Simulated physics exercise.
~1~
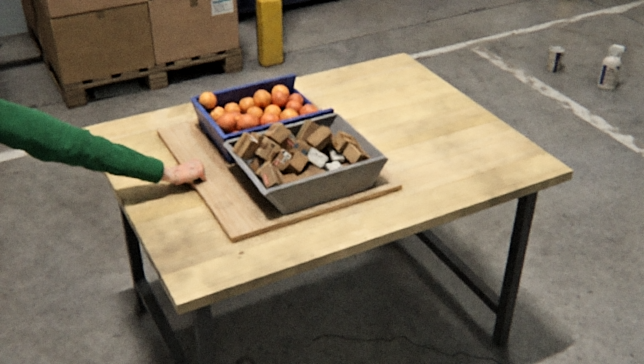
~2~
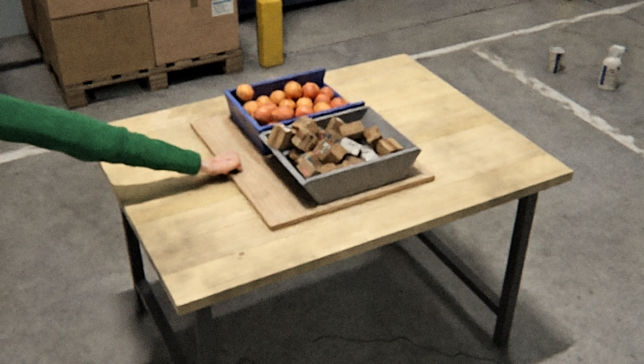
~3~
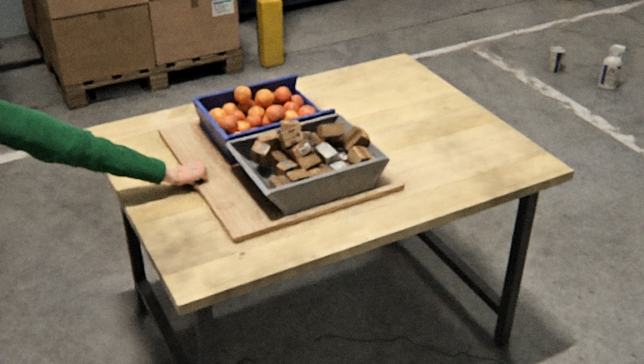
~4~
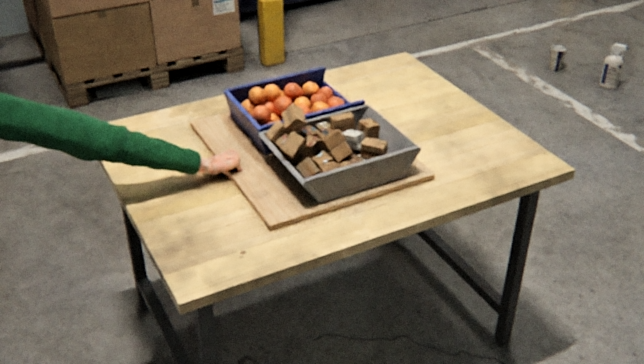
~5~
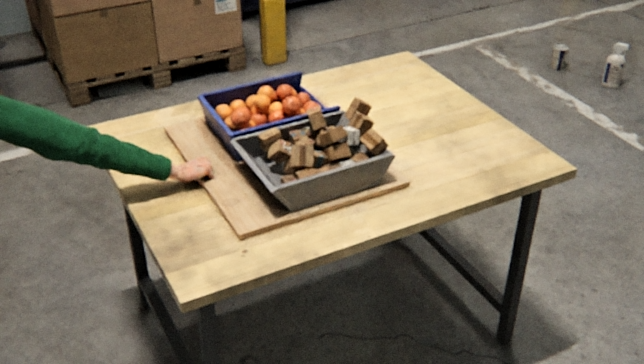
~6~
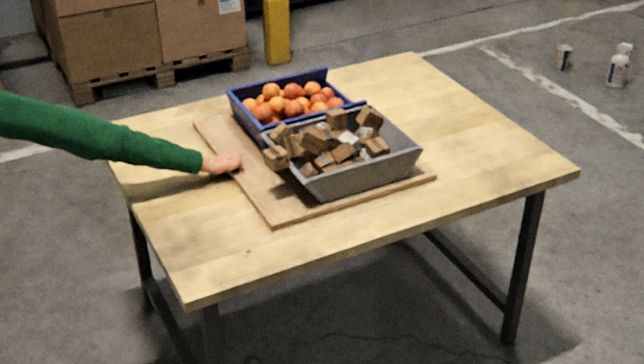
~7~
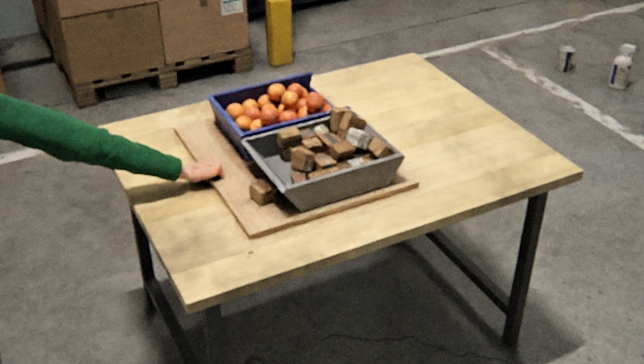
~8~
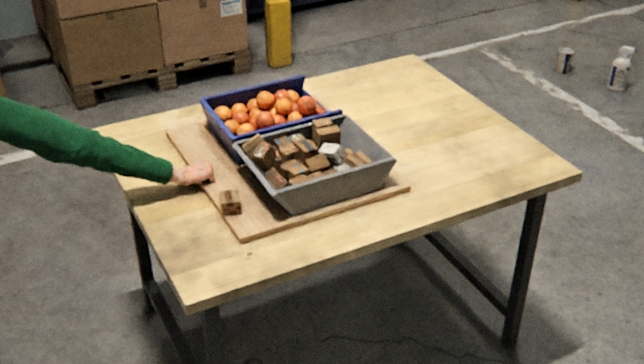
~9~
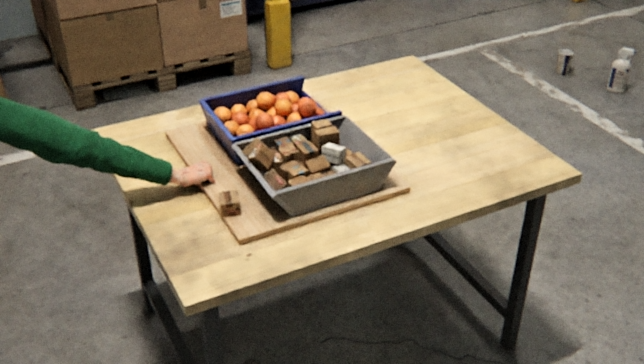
A blue tote of round orange fruit and a grey tote of small brown blocks slid right and left on a board as a green-sleeved arm pushed and pulled it, until one block tumbled from the grey tote and came to rest on the board.
